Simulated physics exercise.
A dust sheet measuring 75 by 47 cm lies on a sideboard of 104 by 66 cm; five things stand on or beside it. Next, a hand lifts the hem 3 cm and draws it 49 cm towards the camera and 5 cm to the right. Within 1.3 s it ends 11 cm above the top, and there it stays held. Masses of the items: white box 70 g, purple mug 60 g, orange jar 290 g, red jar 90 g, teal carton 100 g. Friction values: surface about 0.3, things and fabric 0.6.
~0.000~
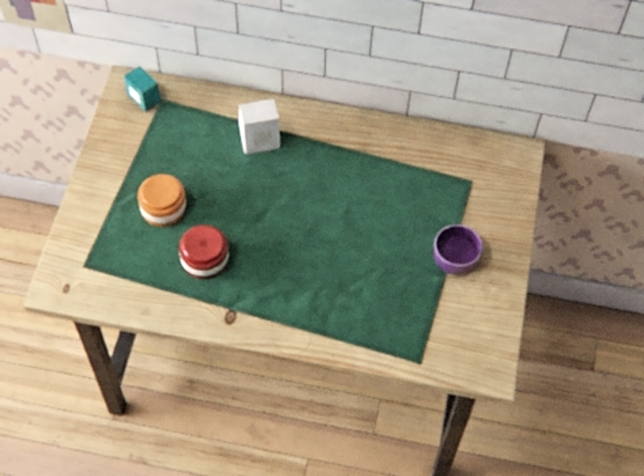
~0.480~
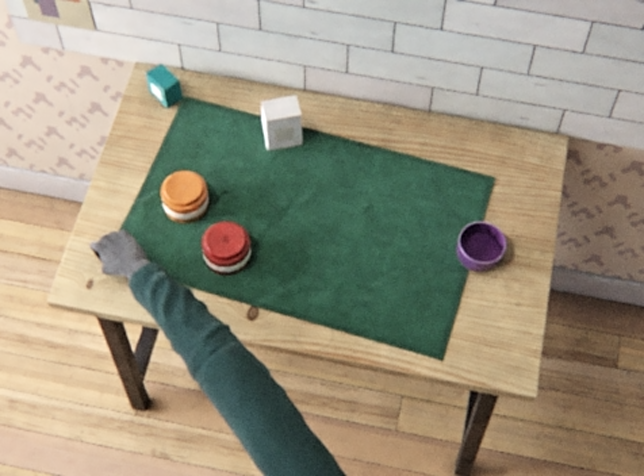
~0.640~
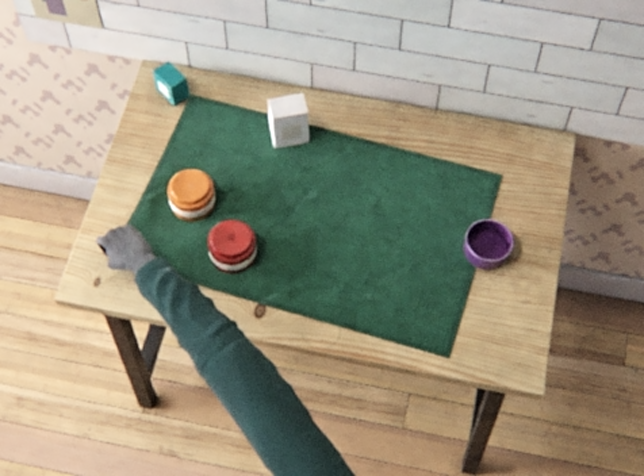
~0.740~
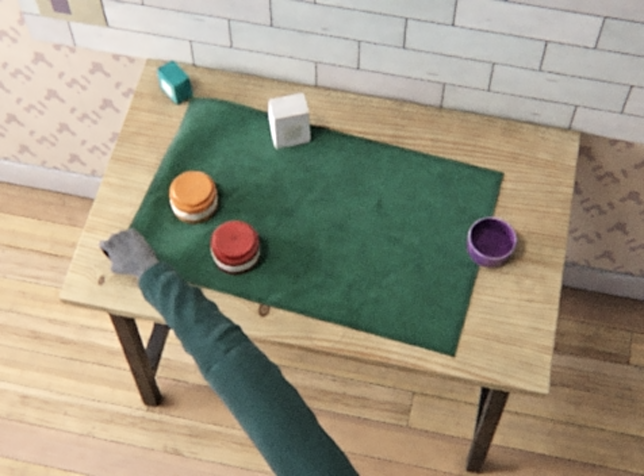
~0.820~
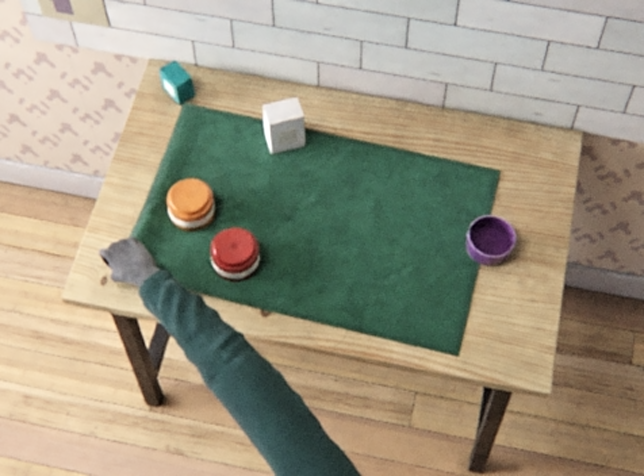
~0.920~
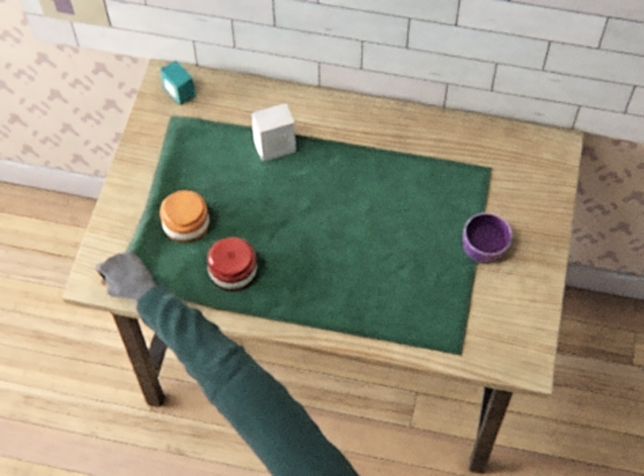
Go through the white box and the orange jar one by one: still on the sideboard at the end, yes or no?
White box - no; orange jar - no.
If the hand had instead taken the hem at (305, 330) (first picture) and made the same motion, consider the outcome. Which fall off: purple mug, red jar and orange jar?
Done that way, the purple mug ends up off the top, the red jar ends up off the top, and the orange jar ends up off the top.
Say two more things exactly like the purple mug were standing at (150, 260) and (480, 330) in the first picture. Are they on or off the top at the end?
Off the top, still on top.
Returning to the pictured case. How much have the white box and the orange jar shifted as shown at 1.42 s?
About: White box 35 cm, orange jar 35 cm.
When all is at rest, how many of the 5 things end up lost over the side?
The count is 3.
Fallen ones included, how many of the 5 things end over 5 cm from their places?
The total comes out at 4.
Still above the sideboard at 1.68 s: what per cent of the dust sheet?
I'd estimate close to 10 per cent.
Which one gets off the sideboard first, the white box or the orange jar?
Orange.
After 1.2 s, 90 % of the dust sheet is still over the top; orange jar 19 cm off its start, white box 18 cm off its start, red jar 15 cm off its start.
After 1.4 s, 65 % of the dust sheet is still over the top; orange jar 35 cm off its start, white box 34 cm off its start, red jar 27 cm off its start.
After 1.7 s, 10 % of the dust sheet is still over the top; white box 69 cm off its start at (80, 329), orange jar over the edge, red jar over the edge.
After 1.9 s, 0 % of the dust sheet is still over the top; white box over the edge, orange jar over the edge, red jar over the edge.
After 3.5 s, 0 % of the dust sheet is still over the top; white box over the edge, orange jar over the edge, red jar over the edge, purple mug 43 cm off its start at (313, 316).
